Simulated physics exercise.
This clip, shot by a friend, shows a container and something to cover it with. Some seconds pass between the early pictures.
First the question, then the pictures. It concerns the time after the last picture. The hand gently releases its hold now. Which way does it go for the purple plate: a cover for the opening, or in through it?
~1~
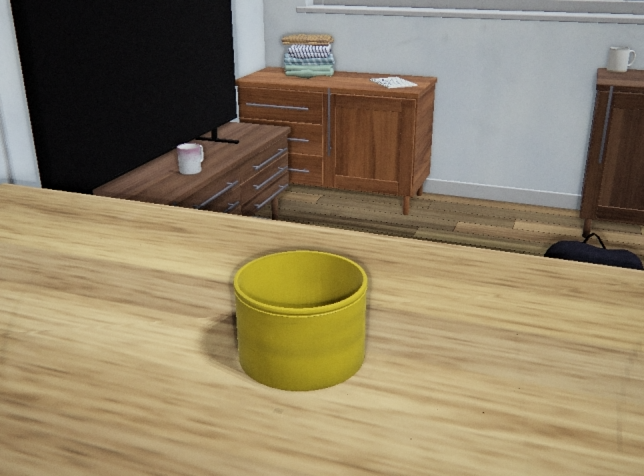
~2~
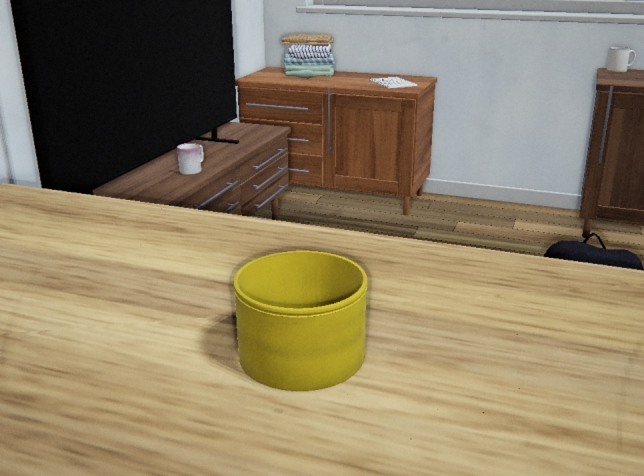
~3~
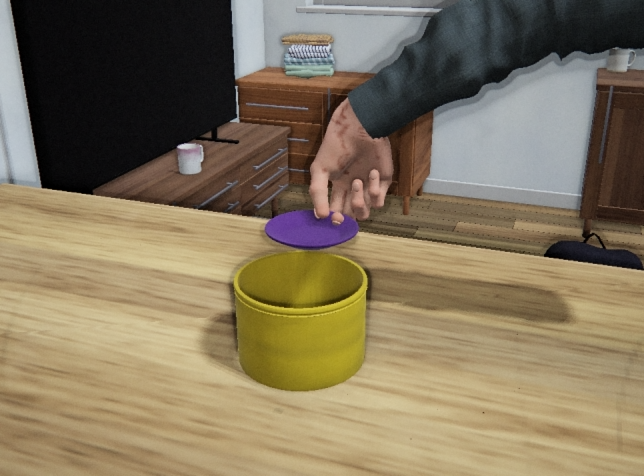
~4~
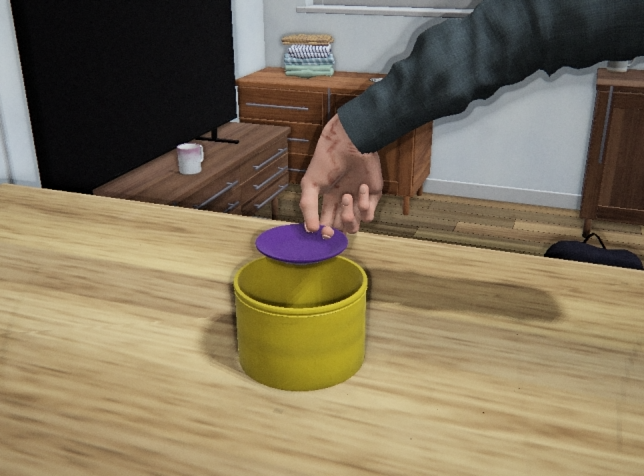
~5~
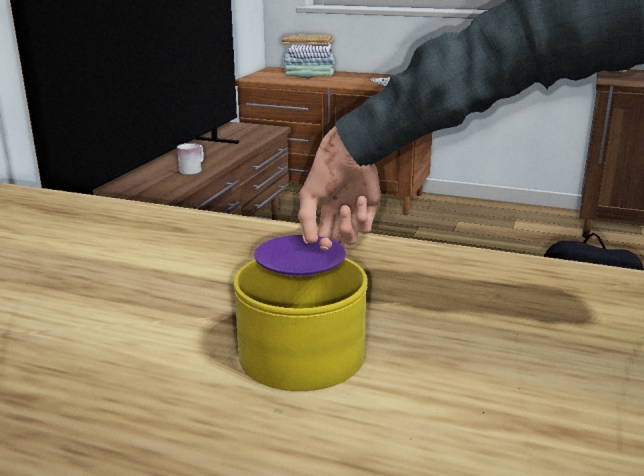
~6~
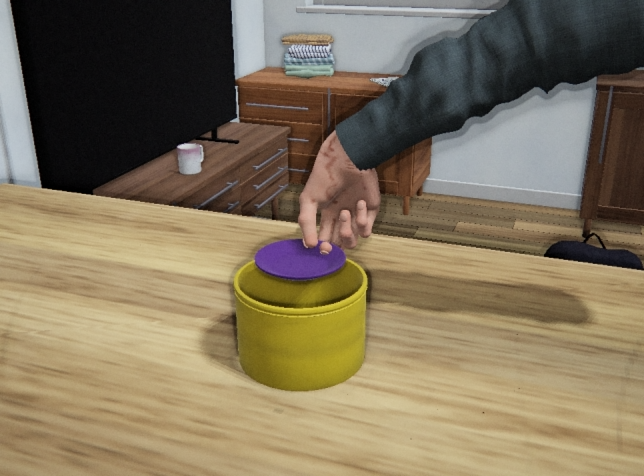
Most likely it won't be held up at all.
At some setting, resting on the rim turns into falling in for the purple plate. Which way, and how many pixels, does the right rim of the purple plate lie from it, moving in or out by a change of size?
Right, by roughly 16 pixels.
Then, 0.14 s past the last view, purple plate travelled a little near (301, 299).
Finally, the purple plate slips past the rim, near (302, 345).
